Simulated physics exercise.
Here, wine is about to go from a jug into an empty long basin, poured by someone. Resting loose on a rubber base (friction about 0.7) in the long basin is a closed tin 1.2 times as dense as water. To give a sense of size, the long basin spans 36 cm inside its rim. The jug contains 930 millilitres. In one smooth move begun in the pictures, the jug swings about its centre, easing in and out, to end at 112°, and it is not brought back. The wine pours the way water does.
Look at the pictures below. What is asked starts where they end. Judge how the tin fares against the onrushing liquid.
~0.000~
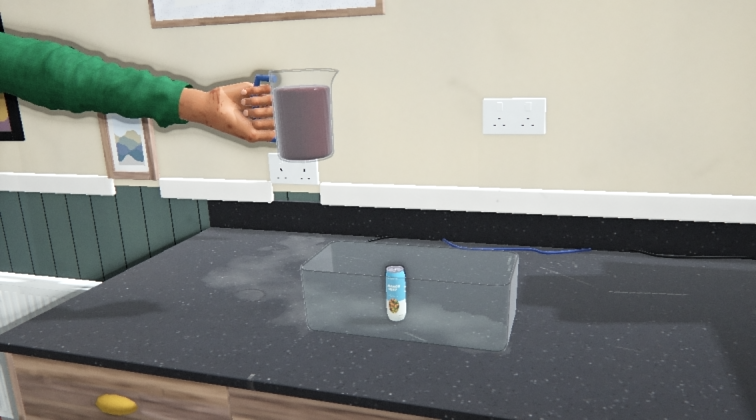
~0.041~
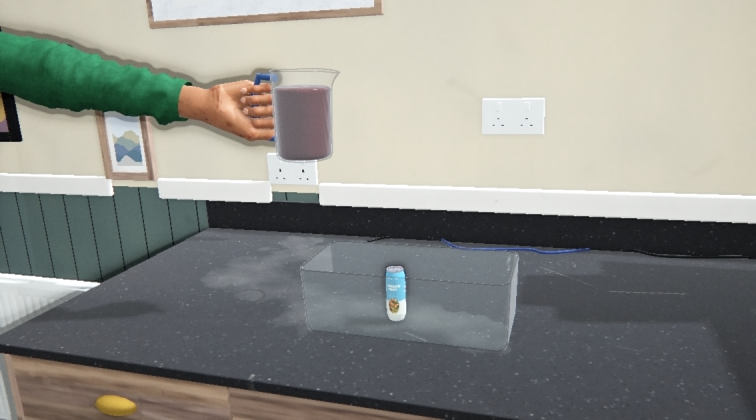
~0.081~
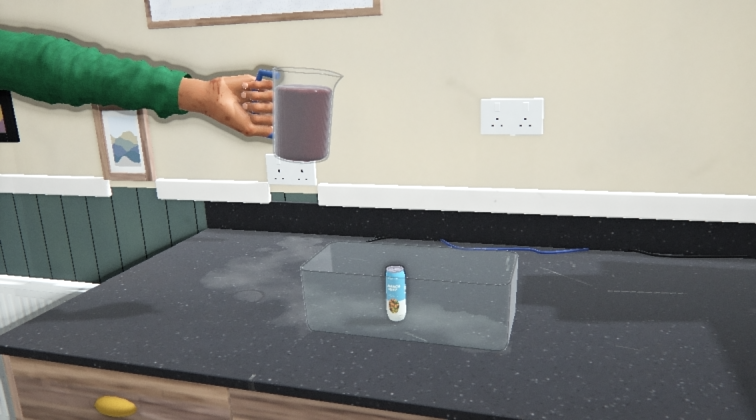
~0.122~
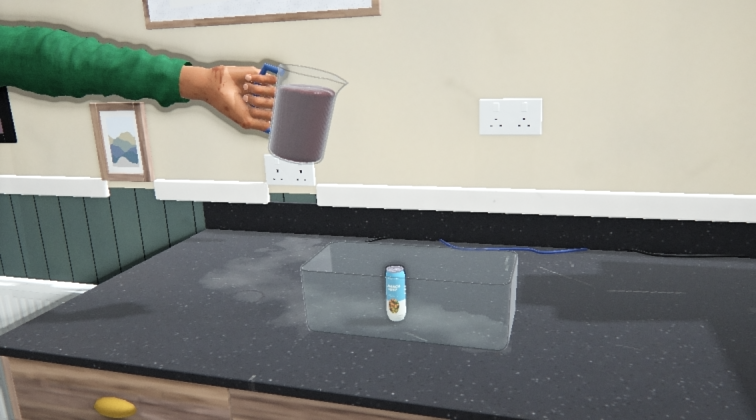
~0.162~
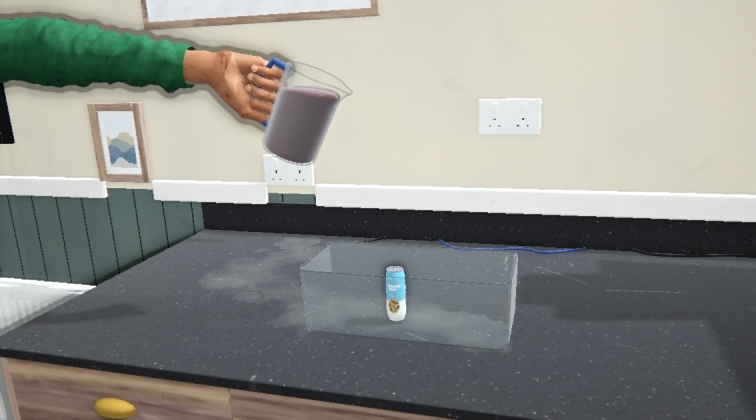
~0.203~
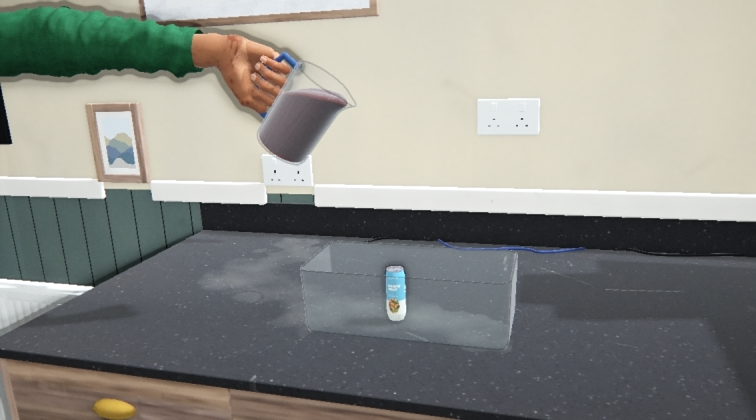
It withstands it and stays upright.
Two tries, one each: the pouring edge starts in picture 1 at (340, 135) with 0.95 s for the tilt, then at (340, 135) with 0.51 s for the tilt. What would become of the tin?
In the first try it comes down; in the second it comes down.
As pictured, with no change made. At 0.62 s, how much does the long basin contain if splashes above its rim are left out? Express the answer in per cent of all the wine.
That comes to about 50 percent.
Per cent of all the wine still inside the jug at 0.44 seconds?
Roughly 60 per cent.
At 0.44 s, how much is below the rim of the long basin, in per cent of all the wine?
Around 2 percent.
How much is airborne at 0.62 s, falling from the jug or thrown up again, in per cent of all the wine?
Around 32 per cent of the liquid is in flight.
After 0.44 s the tilt is 108° and 60 per cent is still to pour; the tin stands where it began.
After 0.62 s the tilt is 112° and 18 per cent is still to pour; the tin stands where it began.
After 0.81 s the tilt is 112° and 2 per cent is still to pour; the tin stands where it began.
After 1.01 s the tilt is 112° and 0 per cent is still to pour; the tin stands where it began.
In the end the tin stands where it began.
